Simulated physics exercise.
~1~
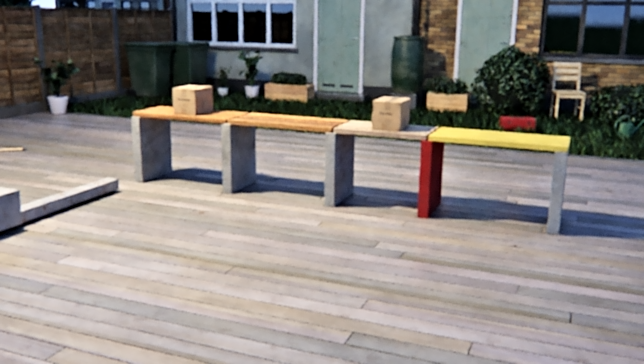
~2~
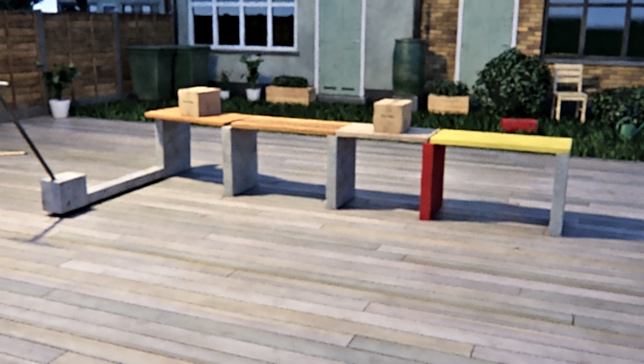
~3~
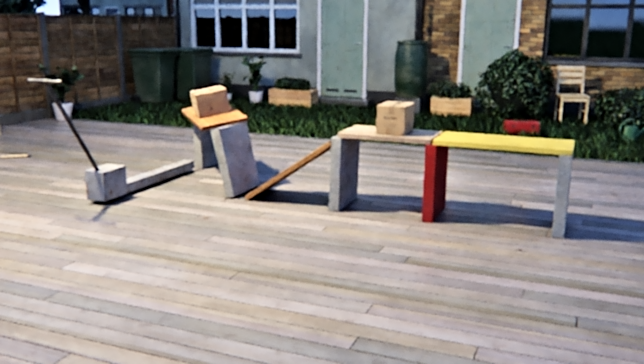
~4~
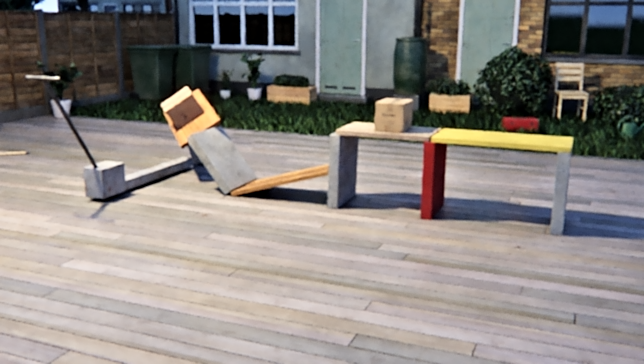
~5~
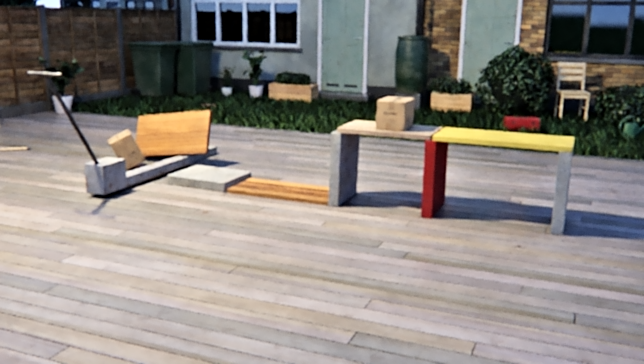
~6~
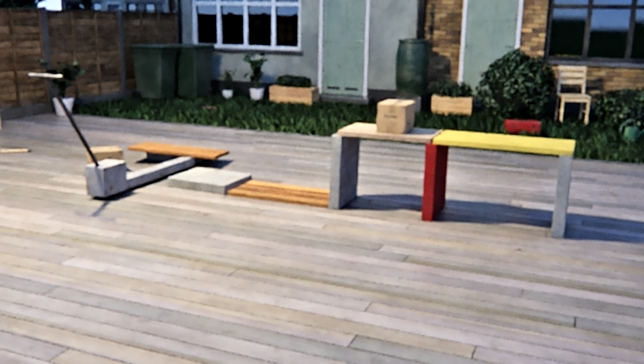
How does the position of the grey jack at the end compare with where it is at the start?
At the start the jack is at the left edge, only partly in view and apart from the row. By the end it is farther right and a little farther back on the deck, with its long arm reaching in among the fallen pieces.
